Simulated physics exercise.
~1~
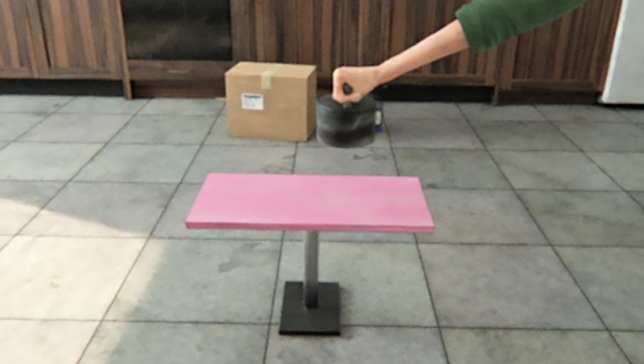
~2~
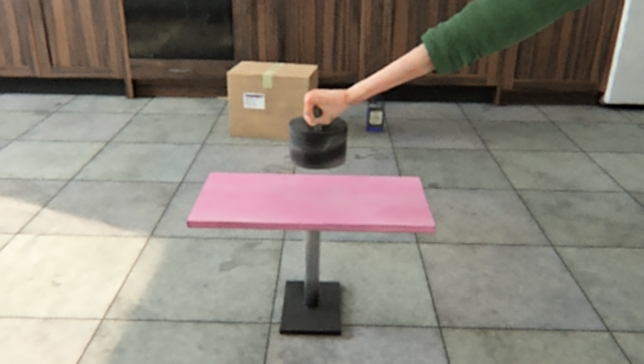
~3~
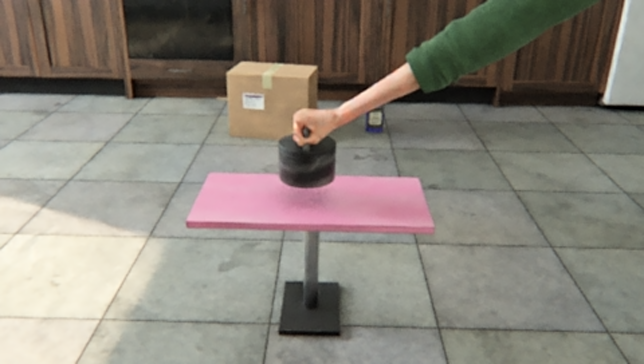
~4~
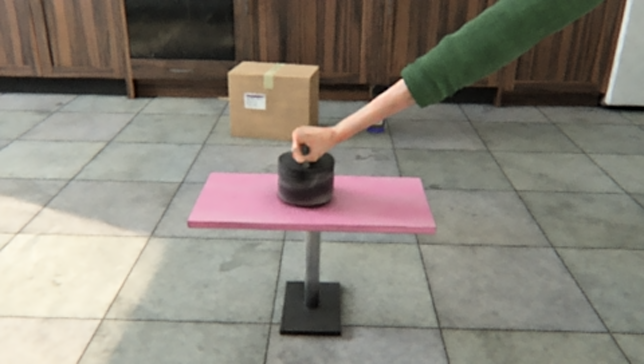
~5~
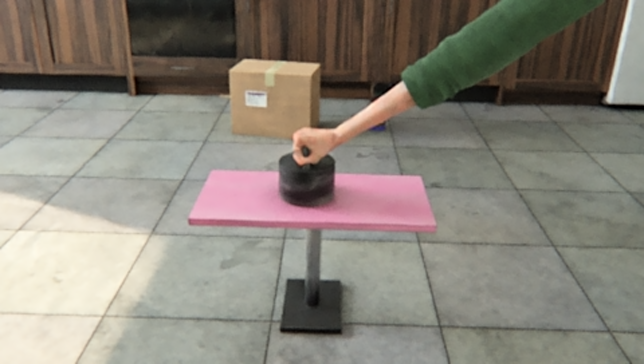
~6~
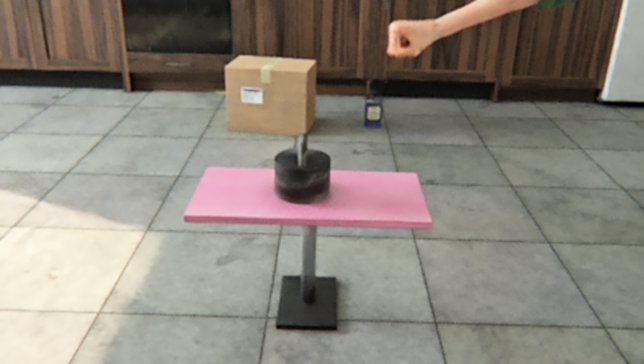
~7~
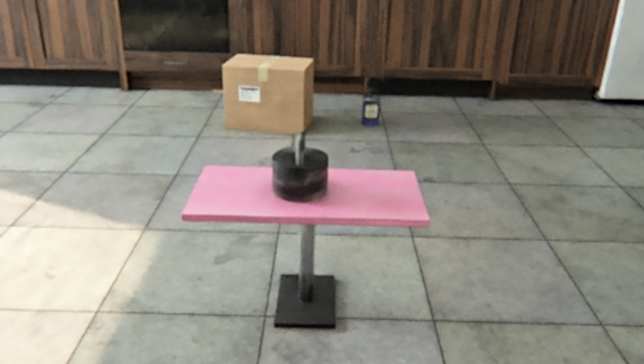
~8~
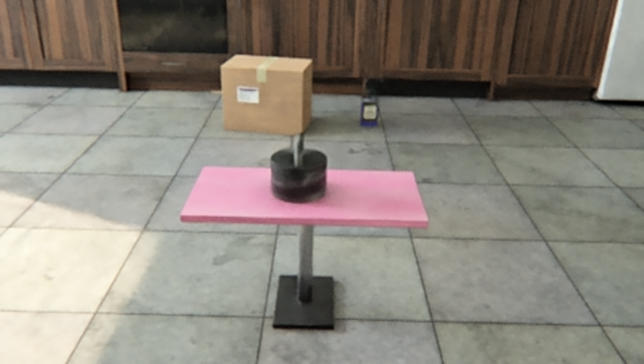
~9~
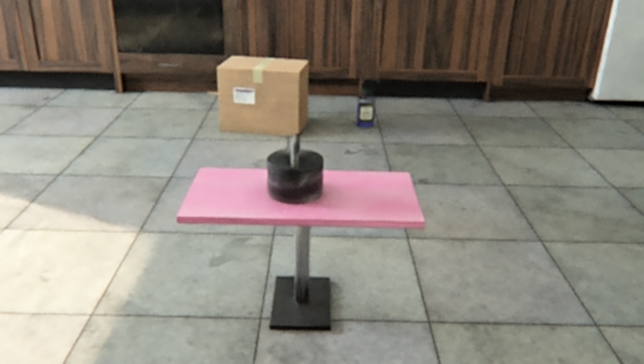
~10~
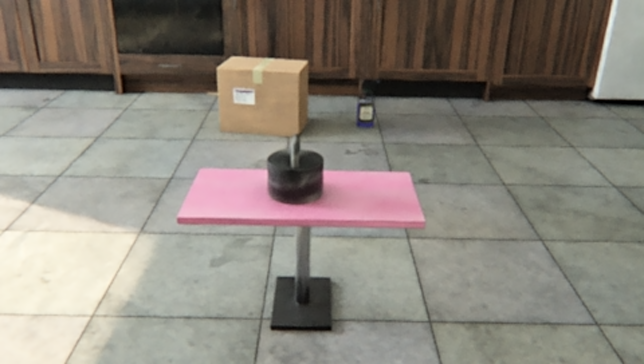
A dark round object with a handle, held by a hand in a green sleeve, moved left and down onto a small pink table on a tiled floor. The hand let go and drew away, and the table held steady with the object resting on top.
